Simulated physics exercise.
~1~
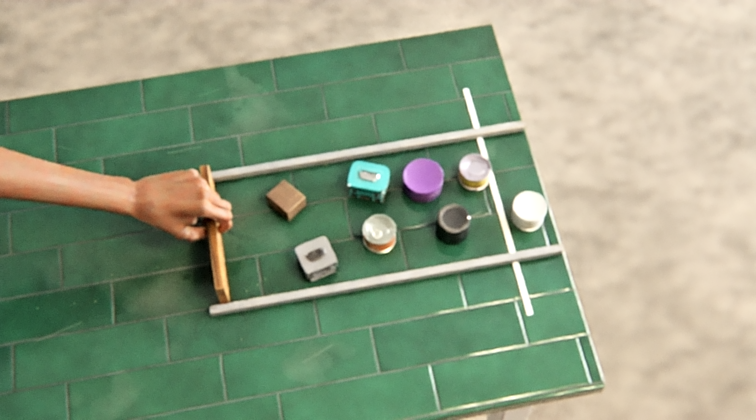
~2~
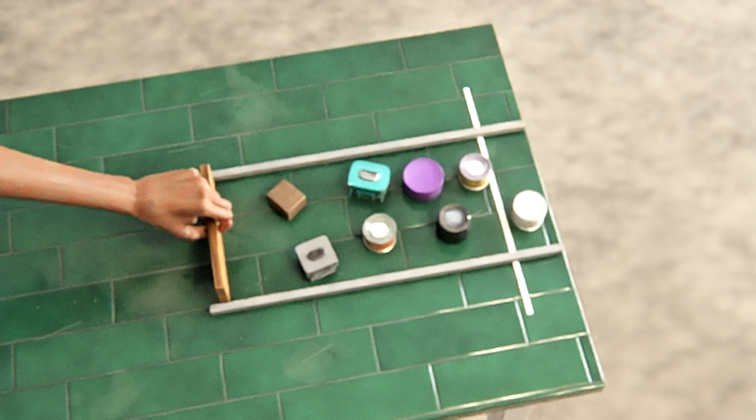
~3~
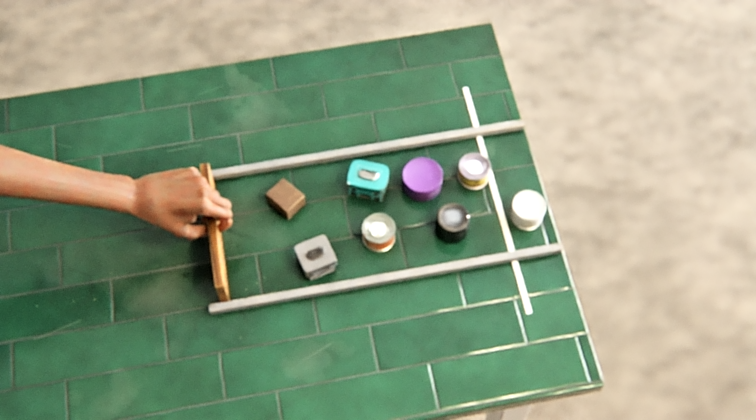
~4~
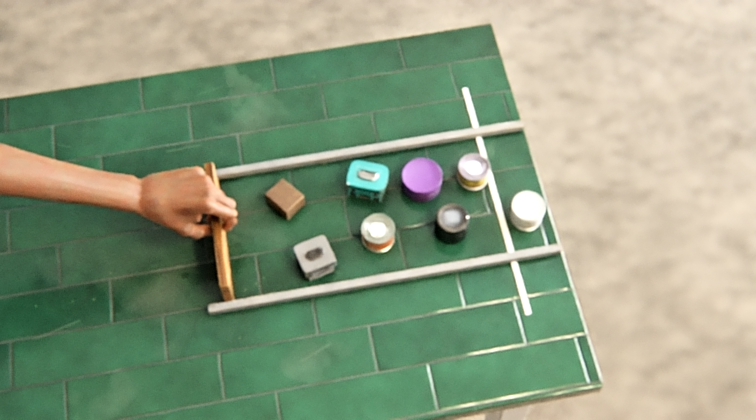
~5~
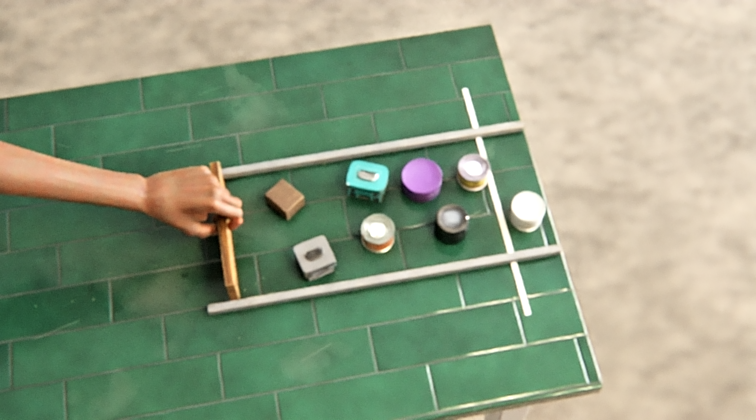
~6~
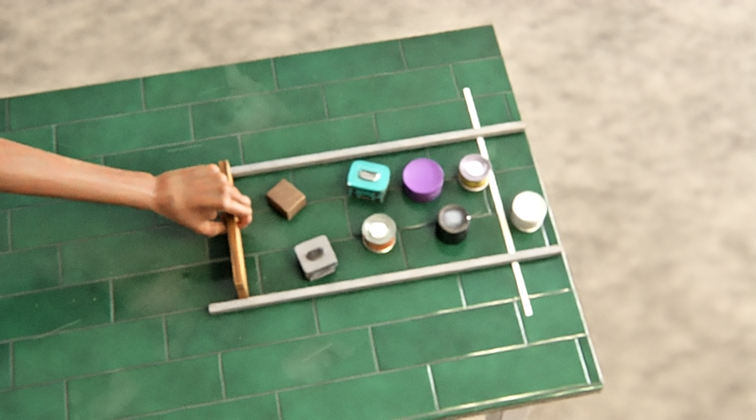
The clip opens on a green tiled table, where a hand grips a wooden board at the left end of a wide channel holding small blocks, pots and tubs. The board stays nearly still at first, then the hand slides it a short way right, while the scattered items stay put.
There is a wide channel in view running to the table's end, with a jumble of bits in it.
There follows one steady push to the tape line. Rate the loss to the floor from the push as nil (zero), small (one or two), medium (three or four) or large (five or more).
The loss is medium.
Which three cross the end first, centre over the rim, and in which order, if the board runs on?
Yellow pot, purple tub, white pot.
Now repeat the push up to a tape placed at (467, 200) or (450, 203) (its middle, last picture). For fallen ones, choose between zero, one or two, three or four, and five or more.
Result per position - first: Either one or two, second: One or two.
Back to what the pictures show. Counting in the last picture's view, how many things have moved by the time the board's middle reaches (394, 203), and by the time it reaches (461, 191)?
Tally at point one: 6; at point two: 8.
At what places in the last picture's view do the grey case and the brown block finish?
You'll find the grey case at roughly (524, 229) and the brown block at roughly (503, 170).
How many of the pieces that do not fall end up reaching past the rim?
I get 2.
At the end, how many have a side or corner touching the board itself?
The count in contact is 3.
Early on, none off yet; white pot at rest near (528, 212); yellow pot at rest near (475, 172); black lid at rest near (453, 224).
A while later, none off yet; white pot at rest near (528, 212); yellow pot travelled about its own width near (520, 166); black lid travelled a little near (464, 222).
Finally, the number that fall off is three or four; lost, purple tub, yellow pot and white pot.
